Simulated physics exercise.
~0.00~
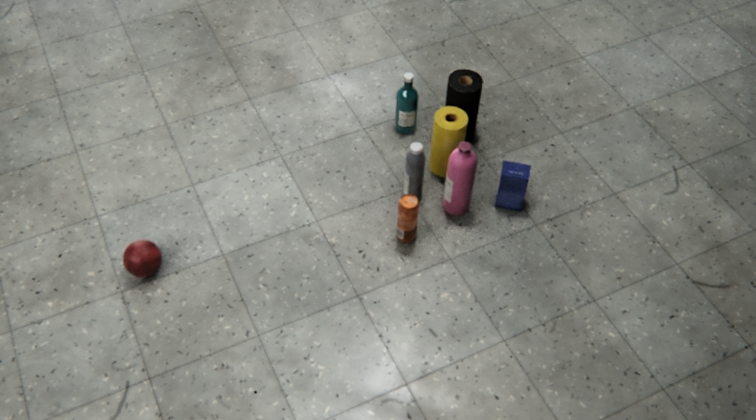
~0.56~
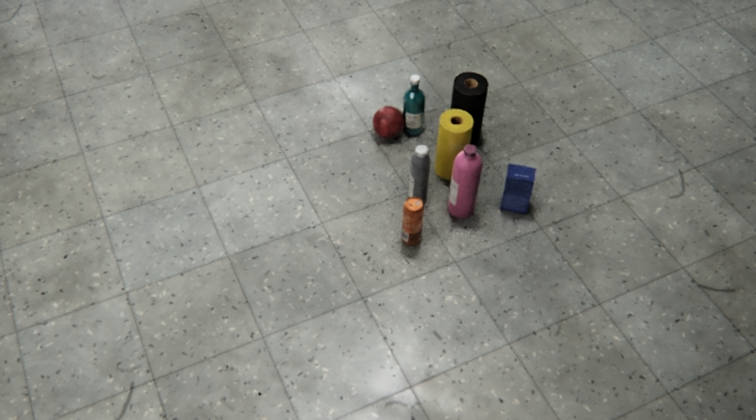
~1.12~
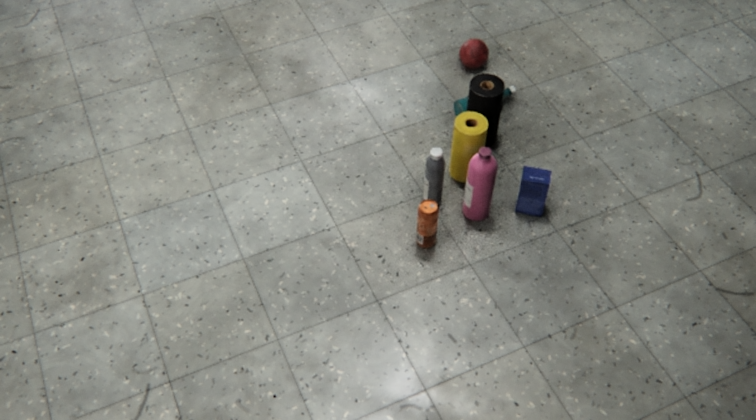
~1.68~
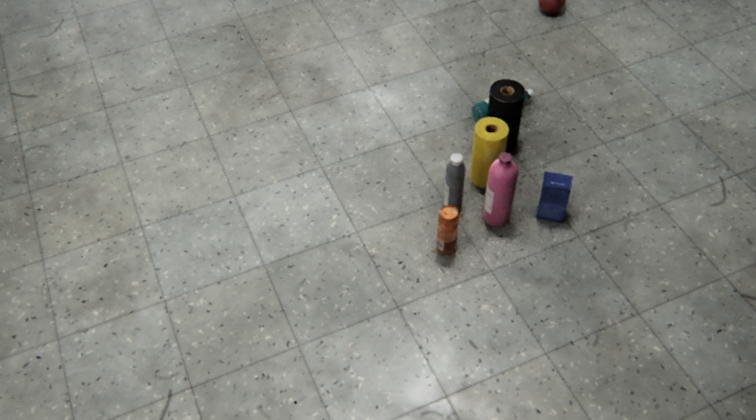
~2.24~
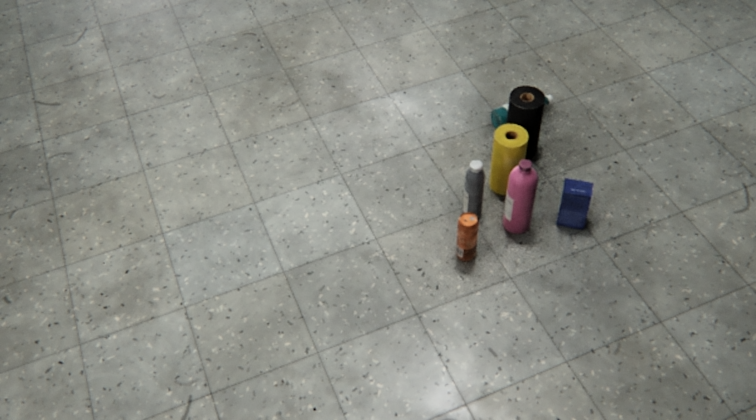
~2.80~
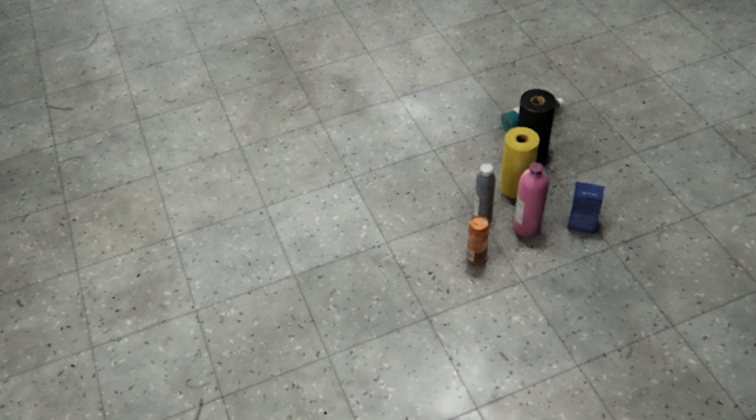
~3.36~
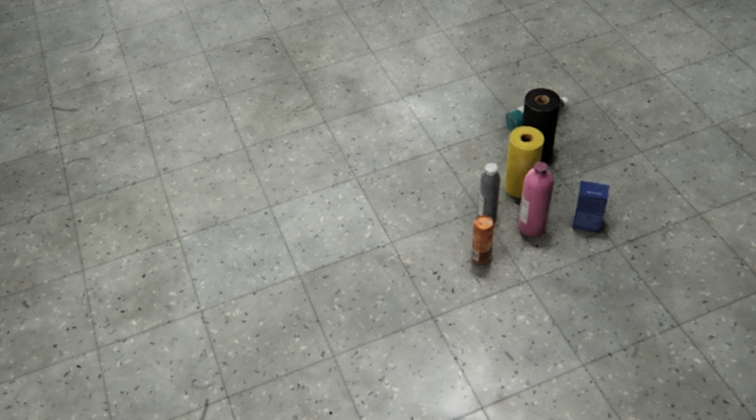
The clip opens on a speckled tile floor with a red ball at the left and a loose group of bottles, rolls, an orange can and a small blue carton standing to the right. The ball rolls right and away, up toward the turquoise bottle at the back of the group. It reaches the bottle, which topples and ends up on its side, partly hidden behind the black roll. The ball keeps rolling past the group and leaves at the top. The view shifts slightly left, and the other items are still standing at the end, with the turquoise bottle lying down.
